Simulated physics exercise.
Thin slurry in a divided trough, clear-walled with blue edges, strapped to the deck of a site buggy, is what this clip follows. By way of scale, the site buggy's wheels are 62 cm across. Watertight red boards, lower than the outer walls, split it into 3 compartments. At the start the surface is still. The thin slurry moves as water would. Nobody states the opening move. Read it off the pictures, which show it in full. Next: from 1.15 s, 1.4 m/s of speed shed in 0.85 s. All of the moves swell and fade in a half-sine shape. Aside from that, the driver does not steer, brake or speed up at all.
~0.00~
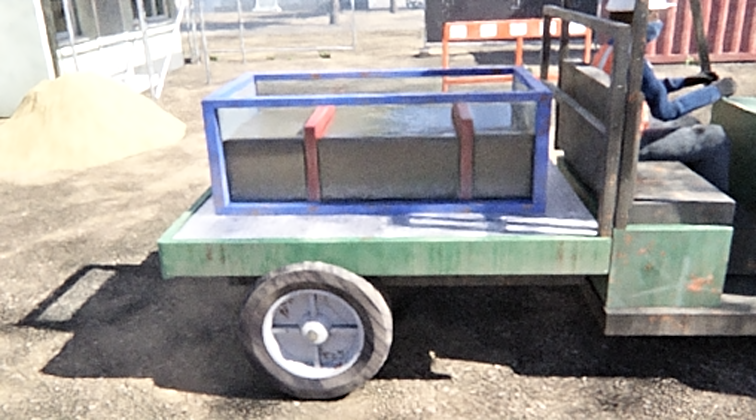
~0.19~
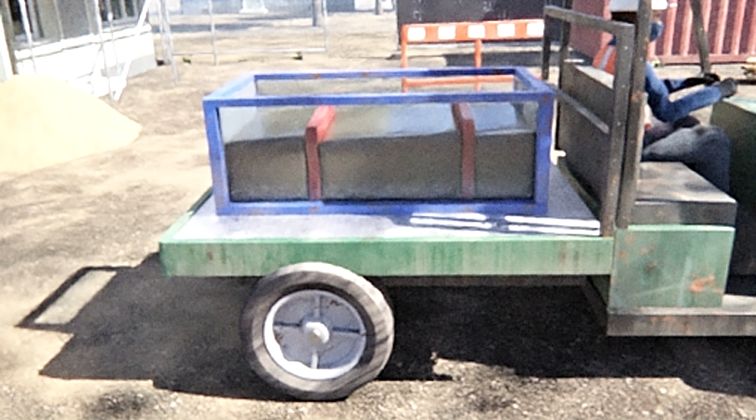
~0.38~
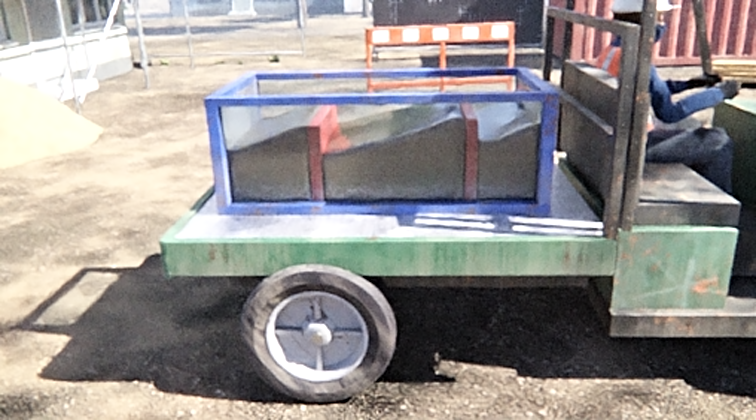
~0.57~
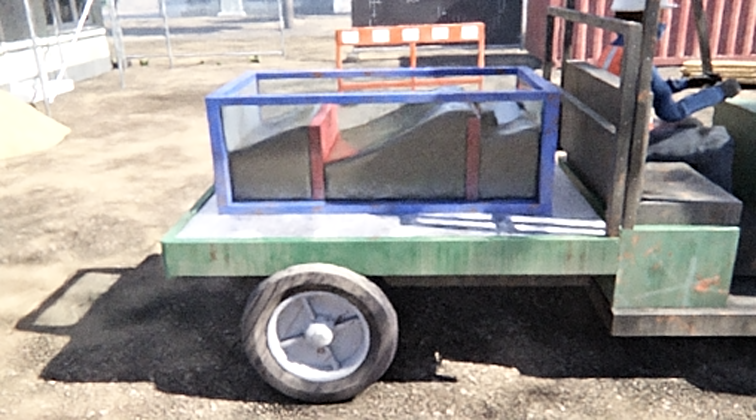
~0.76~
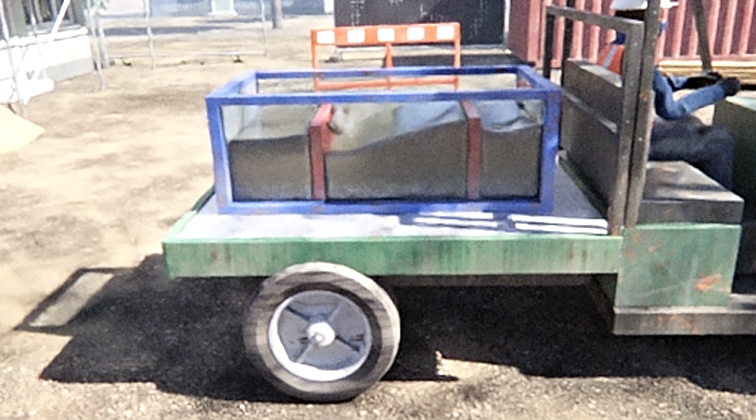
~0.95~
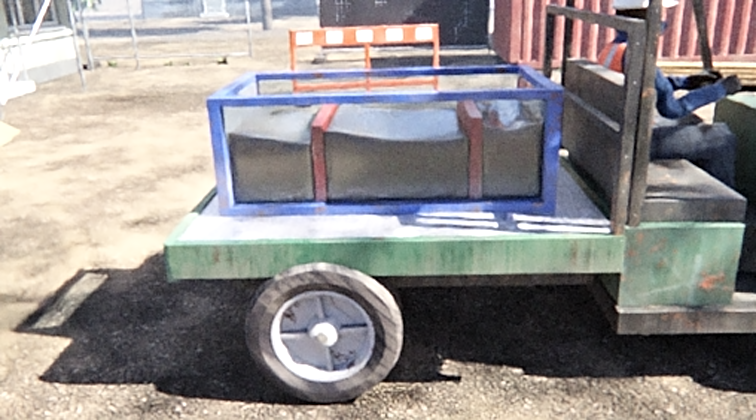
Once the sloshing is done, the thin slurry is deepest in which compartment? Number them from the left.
I would say the third compartment.
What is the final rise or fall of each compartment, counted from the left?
Going from the left: 0, then 2 down, then 5 up.
By 1.35 s the mean depths from the left are 28, 27, 30 cm.
By 1.95 s the mean depths from the left are 28, 25, 36 cm.
By 2.55 s the mean depths from the left are 28, 25, 35 cm.
By 4.99 s the mean depths from the left are 28, 26, 33 cm.
